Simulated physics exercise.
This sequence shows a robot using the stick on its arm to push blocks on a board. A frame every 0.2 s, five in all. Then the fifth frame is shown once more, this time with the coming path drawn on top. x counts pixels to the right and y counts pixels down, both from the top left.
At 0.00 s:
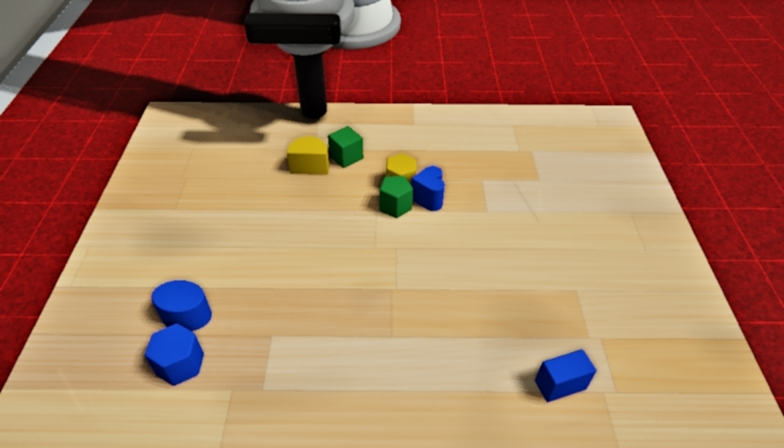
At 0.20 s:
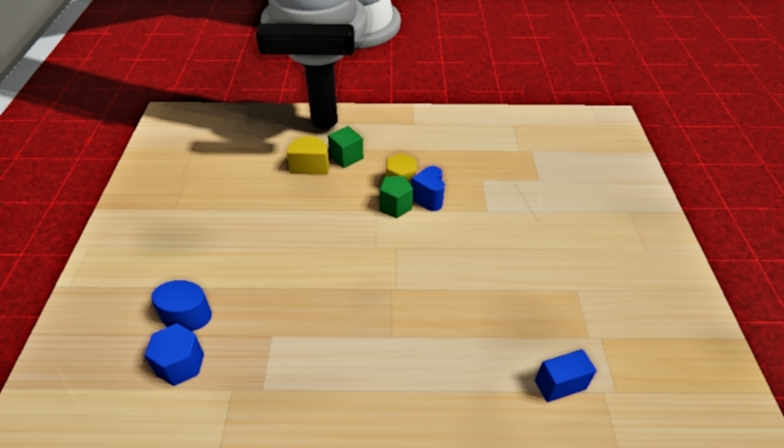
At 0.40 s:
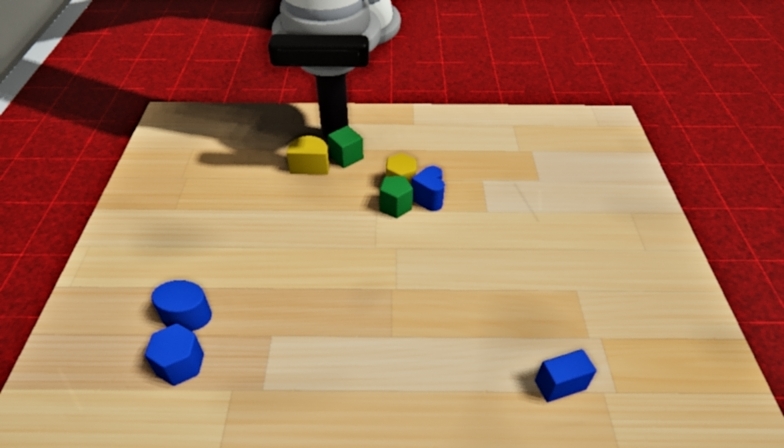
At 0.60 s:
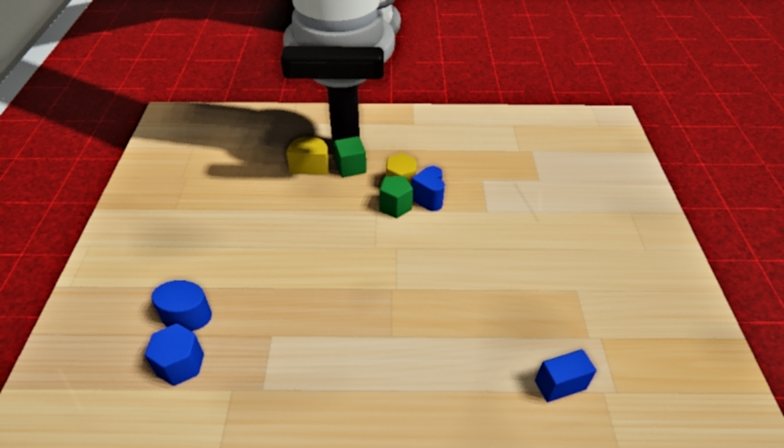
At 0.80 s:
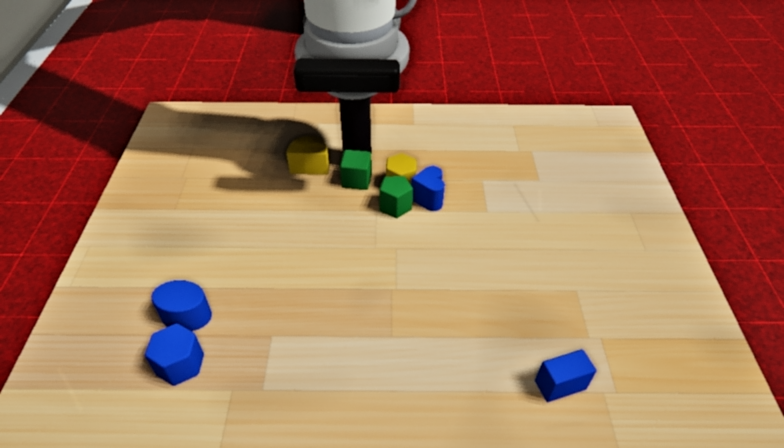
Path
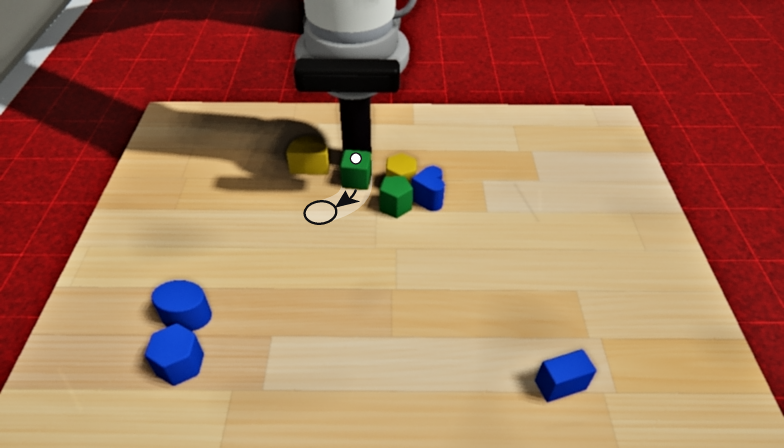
In the video, a robot arm moves its black stick toward the viewer and slightly right over a wooden board, then pushes a green block a short way from beside a yellow block, while the other scattered blocks stay still.
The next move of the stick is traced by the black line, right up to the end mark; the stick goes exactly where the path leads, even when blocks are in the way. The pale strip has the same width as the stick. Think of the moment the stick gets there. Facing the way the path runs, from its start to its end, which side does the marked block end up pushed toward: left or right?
Shifted left.
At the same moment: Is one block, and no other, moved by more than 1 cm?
I believe so.
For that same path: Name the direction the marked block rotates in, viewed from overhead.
The twist is anticlockwise.
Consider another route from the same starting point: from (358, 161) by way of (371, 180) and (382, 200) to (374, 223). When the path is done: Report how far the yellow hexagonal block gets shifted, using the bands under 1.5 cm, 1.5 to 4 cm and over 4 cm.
Overall it shifts less than 1.5 cm.
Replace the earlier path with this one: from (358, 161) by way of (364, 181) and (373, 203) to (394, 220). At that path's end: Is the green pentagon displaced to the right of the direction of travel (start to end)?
Going by the path, no.
The drawn path runs from (358, 161) by way of (357, 181) and (348, 201) to (320, 212); the dot is on the green square block.
The first path, step by step. Halfway along, stick at (355, 185); green square block at (359, 190), turned 20° anticlockwise.
At the end, stick at (320, 205); green square block at (356, 201), turned 45° anticlockwise; yellow hexagonal block not moved.
